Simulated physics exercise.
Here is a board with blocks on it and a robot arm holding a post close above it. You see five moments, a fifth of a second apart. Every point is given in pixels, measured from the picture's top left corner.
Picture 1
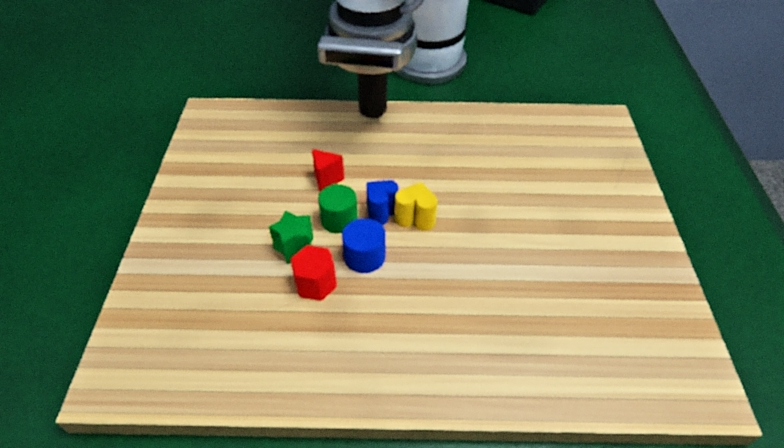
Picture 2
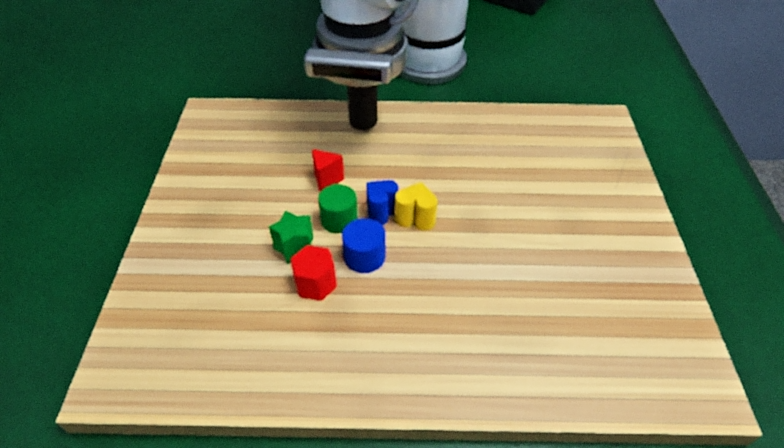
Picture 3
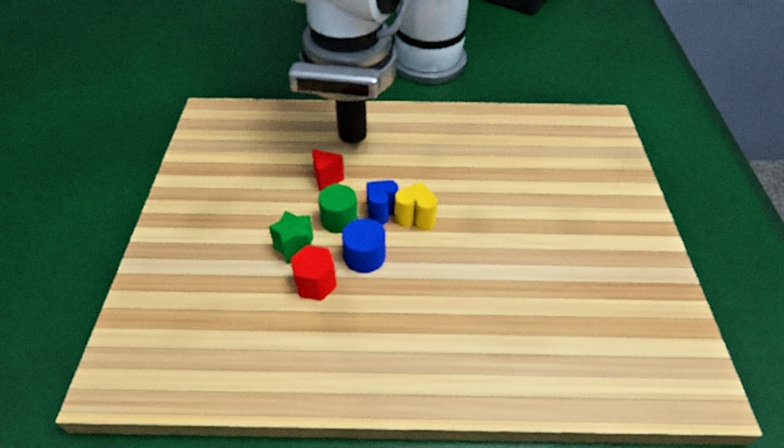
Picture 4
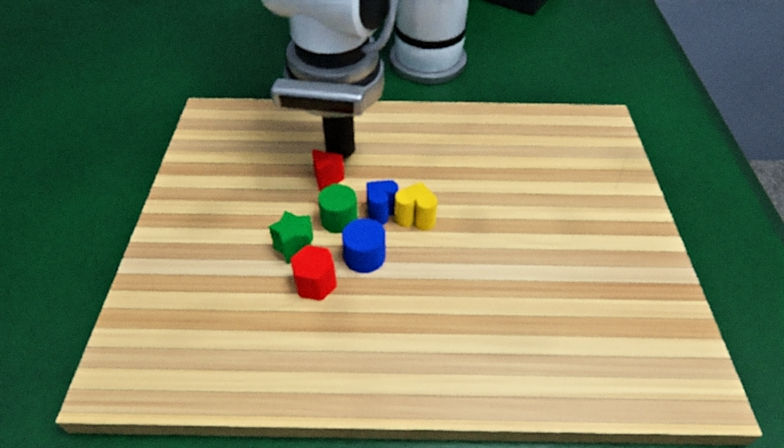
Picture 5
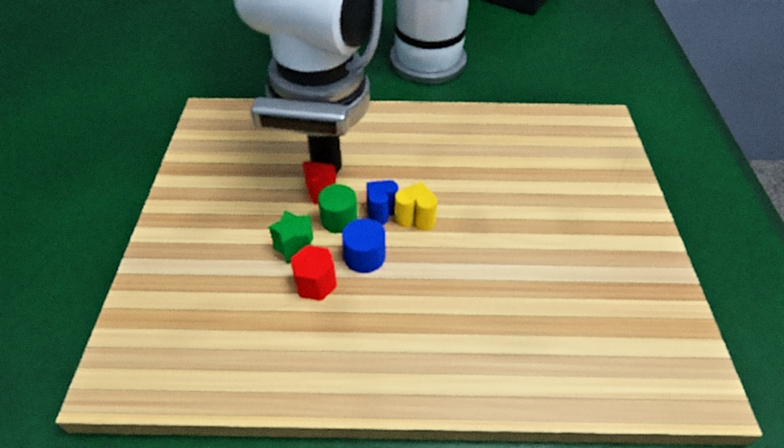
The robot arm moves down and left over the board and nudges the red triangular block.
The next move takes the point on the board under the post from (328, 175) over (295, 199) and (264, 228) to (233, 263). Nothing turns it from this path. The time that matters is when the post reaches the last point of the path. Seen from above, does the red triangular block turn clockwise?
That would be a no.
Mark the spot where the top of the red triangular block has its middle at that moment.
The top centre is at (296, 201).
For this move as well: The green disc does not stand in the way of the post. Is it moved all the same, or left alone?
By the time the path is finished, it has hardly shifted at all.
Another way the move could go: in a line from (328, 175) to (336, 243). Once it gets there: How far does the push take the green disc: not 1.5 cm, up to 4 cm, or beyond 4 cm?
It will fall in the top band, over 4 cm.
On the path given first. One third of the way, post at (293, 190); red triangular block at (298, 194), turned 40° anticlockwise.
Two thirds of the way, post at (261, 220); red triangular block at (296, 201), turned 65° anticlockwise.
At the end, post at (230, 254); green star-shaped block not moved; red triangular block at (296, 201), turned 65° anticlockwise; green disc not moved.
